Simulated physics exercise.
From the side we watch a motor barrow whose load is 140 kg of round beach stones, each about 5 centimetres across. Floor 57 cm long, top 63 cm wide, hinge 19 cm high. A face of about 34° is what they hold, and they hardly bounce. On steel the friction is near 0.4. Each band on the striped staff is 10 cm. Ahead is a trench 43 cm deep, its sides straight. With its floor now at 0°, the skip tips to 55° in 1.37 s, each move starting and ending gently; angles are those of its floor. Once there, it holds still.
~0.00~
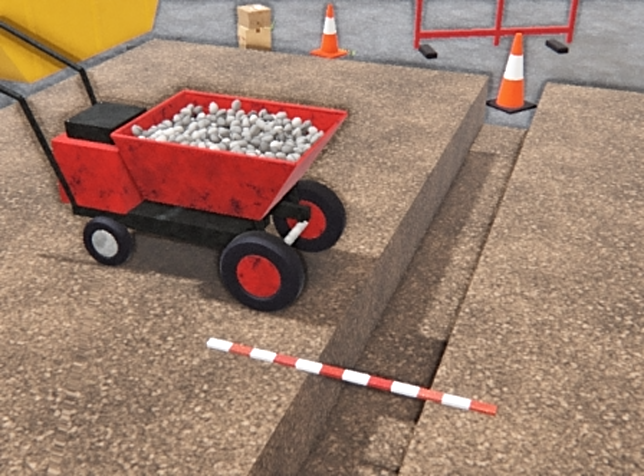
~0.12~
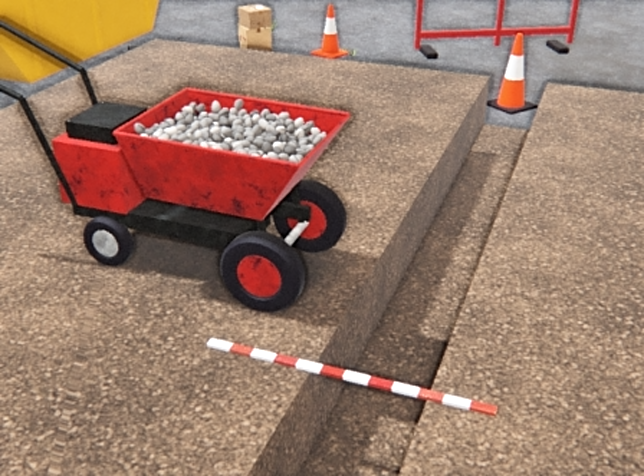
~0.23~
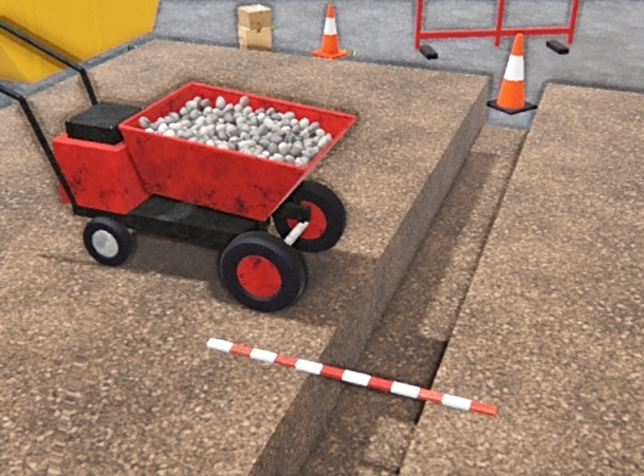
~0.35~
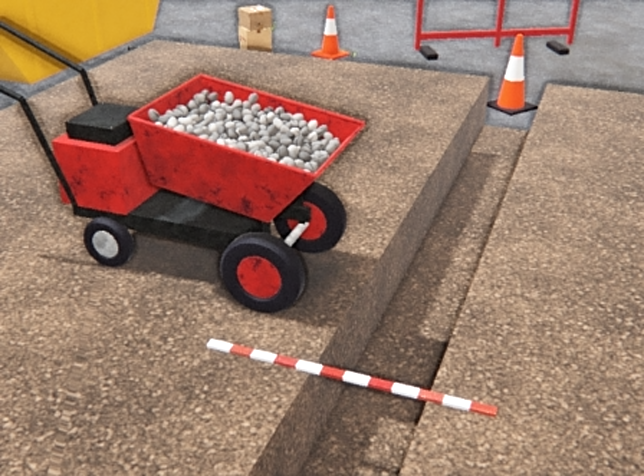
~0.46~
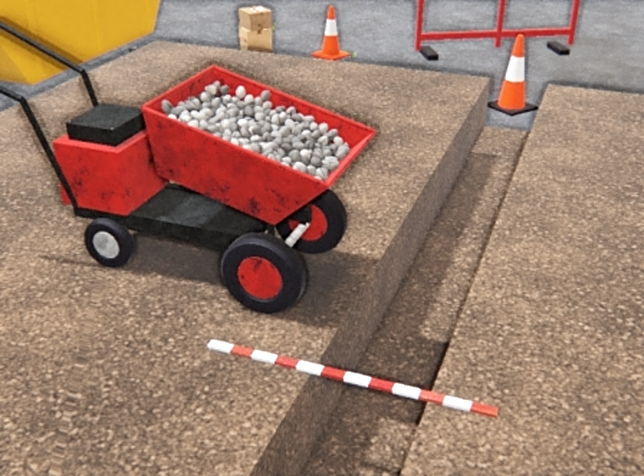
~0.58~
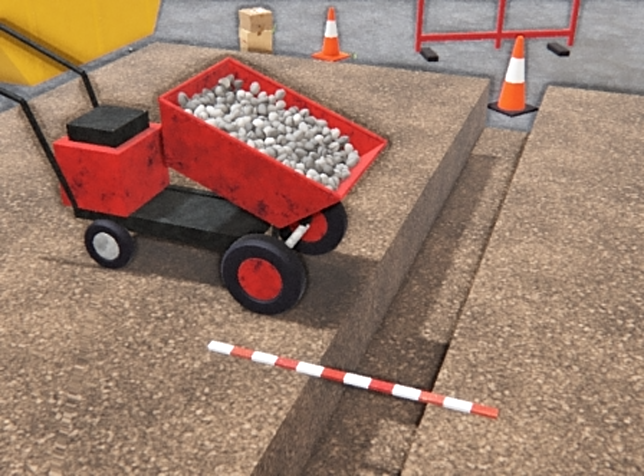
At first, a red motor barrow heaped with round grey stones stands beside a straight-sided trench, its skip level and a red-and-white striped staff lying across the gap. The skip then begins tilting slowly toward the trench, its rear rising and front lip dipping steadily, while the stones stay piled inside.
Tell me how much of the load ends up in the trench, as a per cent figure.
Some 41 per cent ends up in the trench.
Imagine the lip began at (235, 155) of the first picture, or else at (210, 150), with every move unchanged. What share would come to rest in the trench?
About 50 per cent first, then about 40 per cent.
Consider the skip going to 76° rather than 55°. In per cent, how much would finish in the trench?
Expect roughly 75 per cent.
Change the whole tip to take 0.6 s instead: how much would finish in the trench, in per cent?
Probably about 30 in a hundred.
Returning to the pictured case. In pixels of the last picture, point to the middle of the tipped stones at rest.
I'd point to around (425, 378).
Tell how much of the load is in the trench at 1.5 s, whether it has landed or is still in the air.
10 per cent, give or take.
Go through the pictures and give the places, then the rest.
In the first picture, the skip is at 0°, its lip at (295, 165); the top of the load is at (237, 119).
In the second picture, the skip is at 1°, its lip at (299, 166); the top of the load is at (240, 118); the stones move at 0.2 m/s on average.
In the third picture, lip at (305, 170), floor tilted 4°, highest stones at (231, 114); the stones move at 0.3 m/s on average.
In the fourth picture, the skip is at 9°, its lip at (316, 177); the top of the load is at (213, 103); the stones move at 0.4 m/s on average.
In the fifth picture, the skip is at 15°, its lip at (328, 186); the top of the load is at (209, 96); the stones move at 0.5 m/s on average.
In the sixth picture, the skip is at 21°, its lip at (341, 198); the top of the load is at (223, 89); the stones move at 0.5 m/s on average.
After 1.0 s the floor is at 47°; 100 % in the skip; the foremost stones are at (383, 221).
After 1.5 s the floor is at 55°; 87 % in the skip, 12 % in the trench; the foremost stones are at (458, 328).
After 1.8 s the floor is at 55°; 70 % in the skip, 24 % in the trench, 6 % past the trench; the foremost stones are at (534, 328).
After 3.8 s the floor is at 55°; 52 % in the skip, 41 % in the trench, 7 % past the trench; the foremost stones are at (573, 323).
